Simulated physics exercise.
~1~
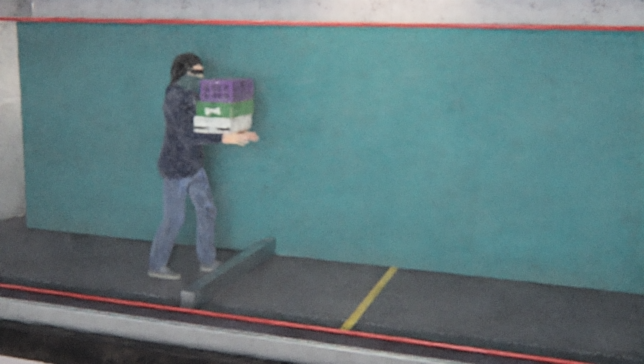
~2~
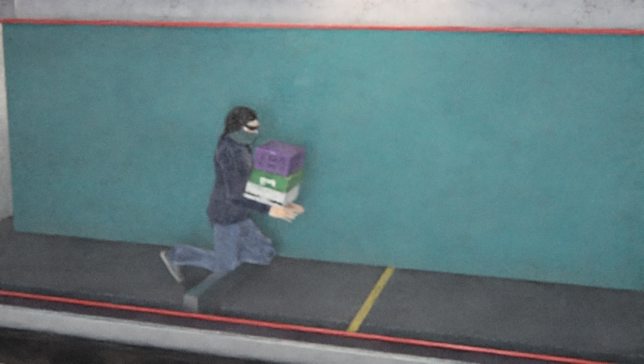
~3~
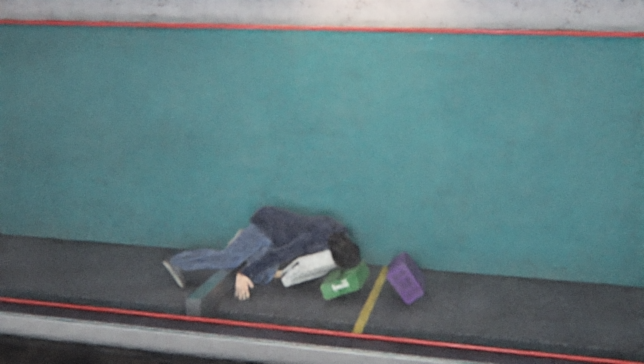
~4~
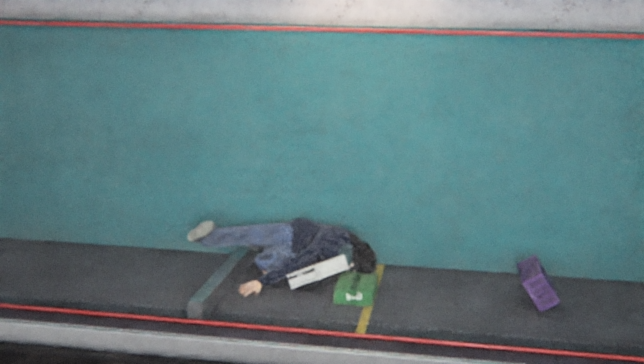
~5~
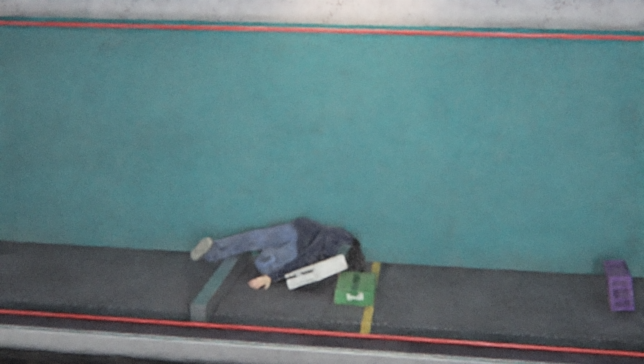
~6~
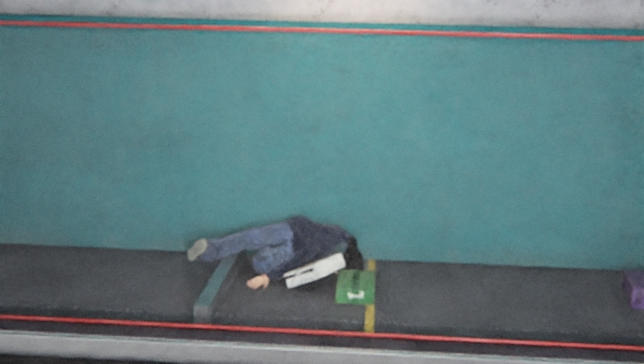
A masked, dark-haired figure in a navy top and blue jeans stands on a dark grey floor before a teal wall, seen from the side by a slightly drifting camera. Both arms hold a stack of purple, green and white boxes, with a low grey rail at the feet and a yellow line to the right. The figure sinks at the knees, then topples rightward over the rail, spilling the stack. The purple crate tumbles away to the far right edge. The body lies still across the rail, head short of the yellow line beside the white and green boxes.
